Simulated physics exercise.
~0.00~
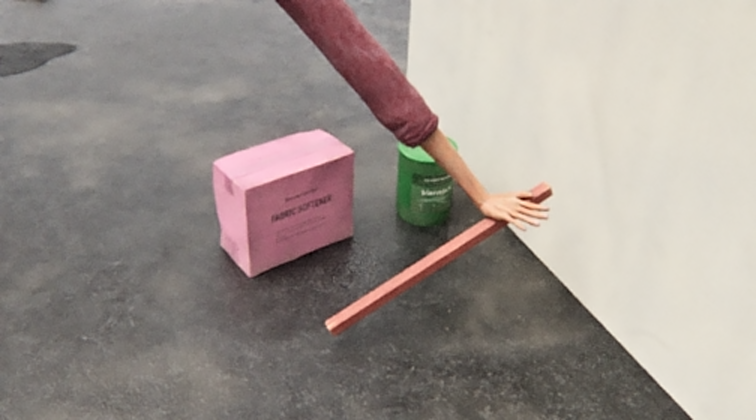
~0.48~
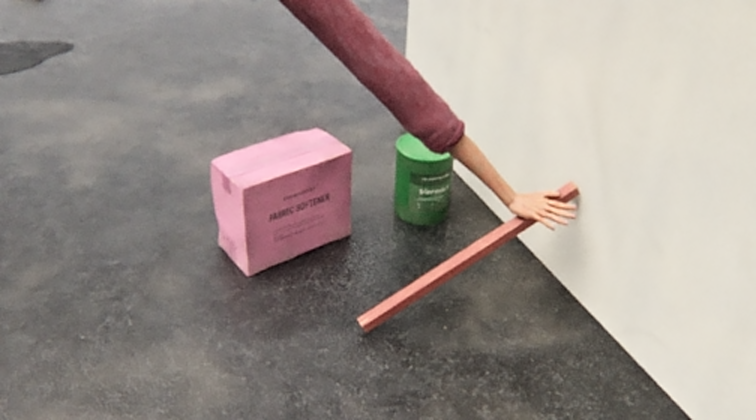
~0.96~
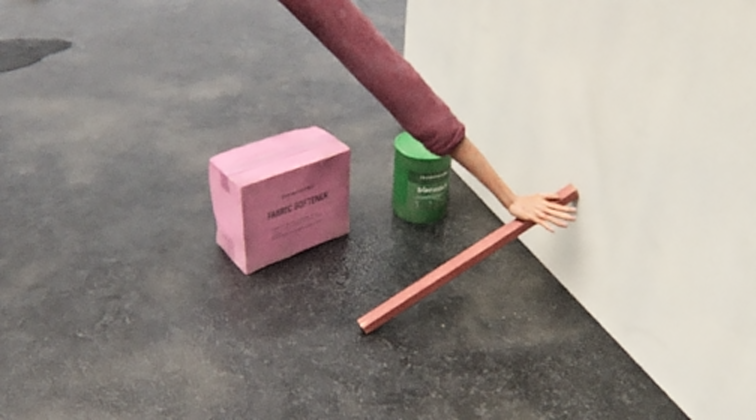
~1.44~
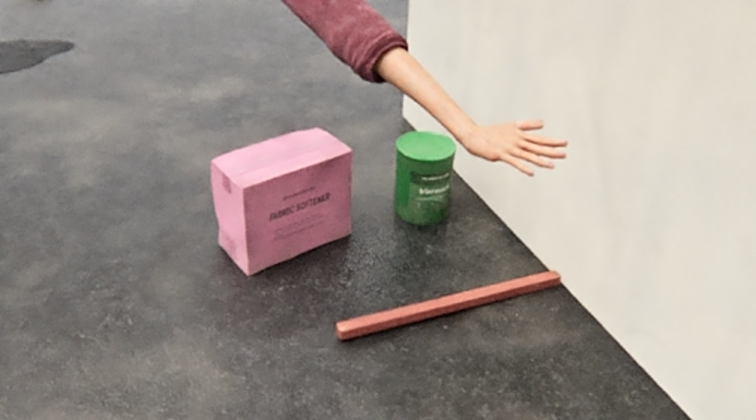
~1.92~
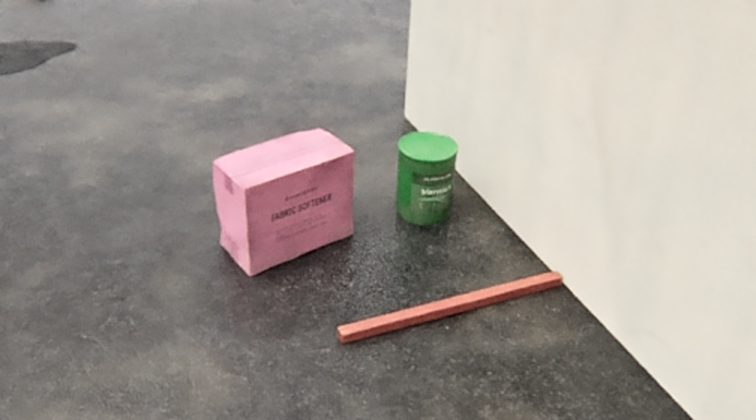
A red pole is leaned against a wall by hand, then slips to the floor.
